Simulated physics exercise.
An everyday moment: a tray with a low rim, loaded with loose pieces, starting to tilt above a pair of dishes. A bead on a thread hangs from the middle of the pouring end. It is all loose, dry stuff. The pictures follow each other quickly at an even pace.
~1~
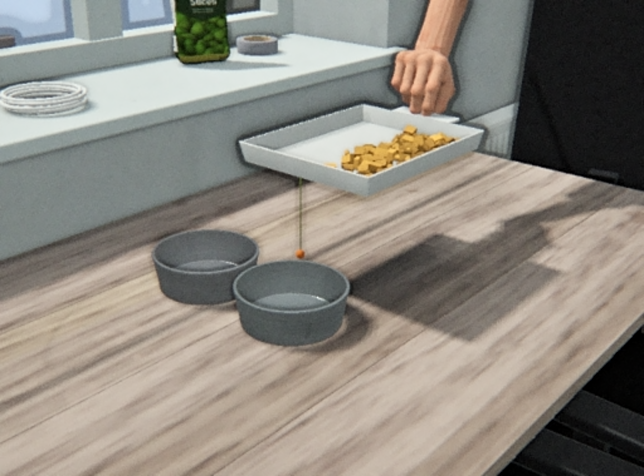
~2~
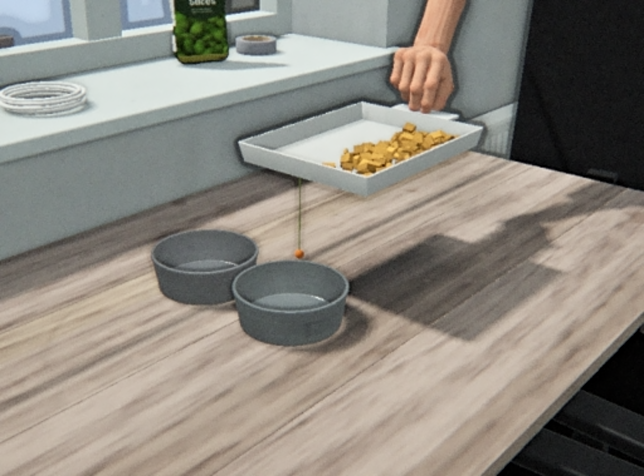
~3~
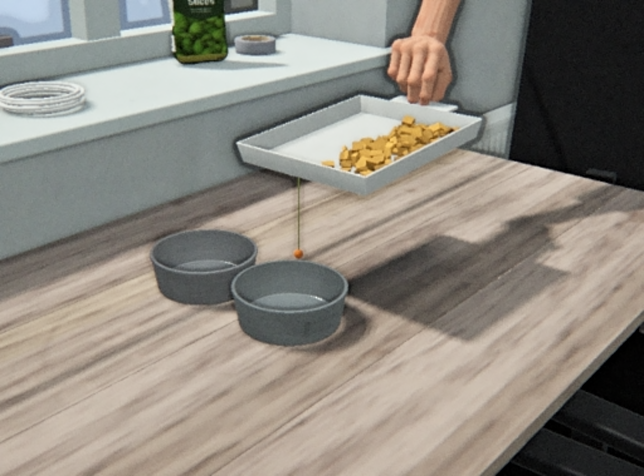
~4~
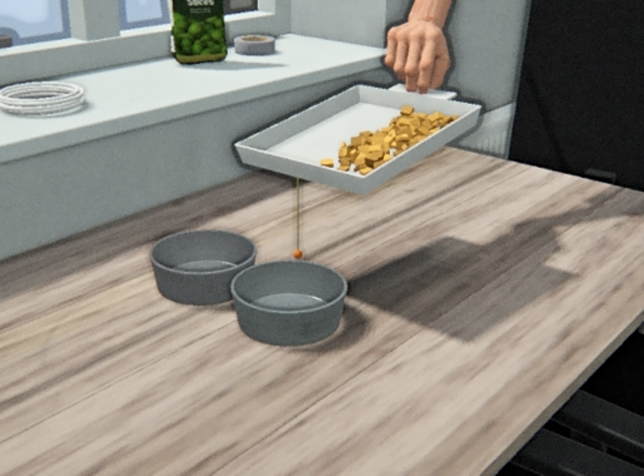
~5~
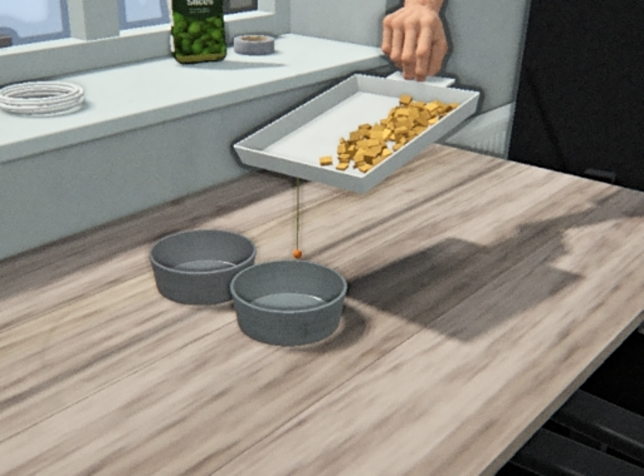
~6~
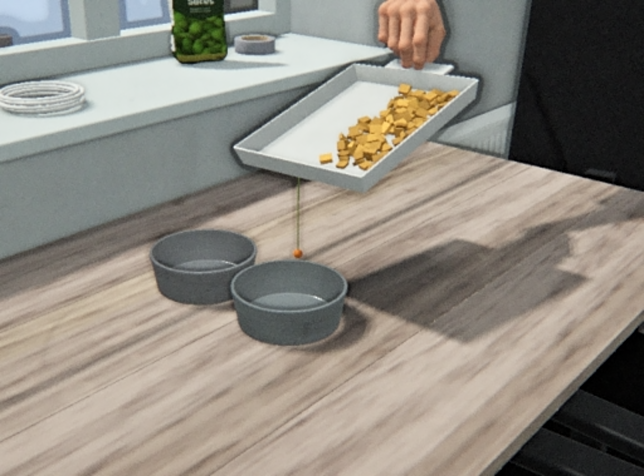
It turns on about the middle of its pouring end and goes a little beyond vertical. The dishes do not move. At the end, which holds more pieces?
It favours the right-hand dish.
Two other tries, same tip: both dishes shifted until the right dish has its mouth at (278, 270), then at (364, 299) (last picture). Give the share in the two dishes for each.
The first gives 70 %, the second 60 %.
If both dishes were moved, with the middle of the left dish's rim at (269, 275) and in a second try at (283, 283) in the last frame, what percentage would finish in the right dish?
In turn 0 and 0 in a hundred.
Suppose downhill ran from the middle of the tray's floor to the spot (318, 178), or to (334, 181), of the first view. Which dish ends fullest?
First right, then the right dish.
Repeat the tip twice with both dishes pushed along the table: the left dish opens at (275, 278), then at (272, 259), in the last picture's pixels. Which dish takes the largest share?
First the left-hand dish, then the left-hand dish.
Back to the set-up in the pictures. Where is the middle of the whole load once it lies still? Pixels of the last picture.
Roughly at (269, 310).
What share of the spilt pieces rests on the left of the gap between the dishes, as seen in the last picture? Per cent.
It comes to 60 per cent or so.
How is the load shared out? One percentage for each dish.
Left dish: 20 %, right dish: 70 %.
Just after the last frame, tray tipped steeply; almost all on the tray; just a few in the air.
A moment on, tray tipped right over; roughly two thirds on the tray; about a tenth in the right dish; just a few in the left dish; just a few outside both; about a tenth in the air.
Further on, tray tipped past a quarter turn; roughly two thirds in the right dish; roughly a quarter in the left dish; about a tenth outside both.
When it is over, tray tipped past a quarter turn; roughly two thirds in the right dish; roughly a quarter in the left dish; about a tenth outside both.
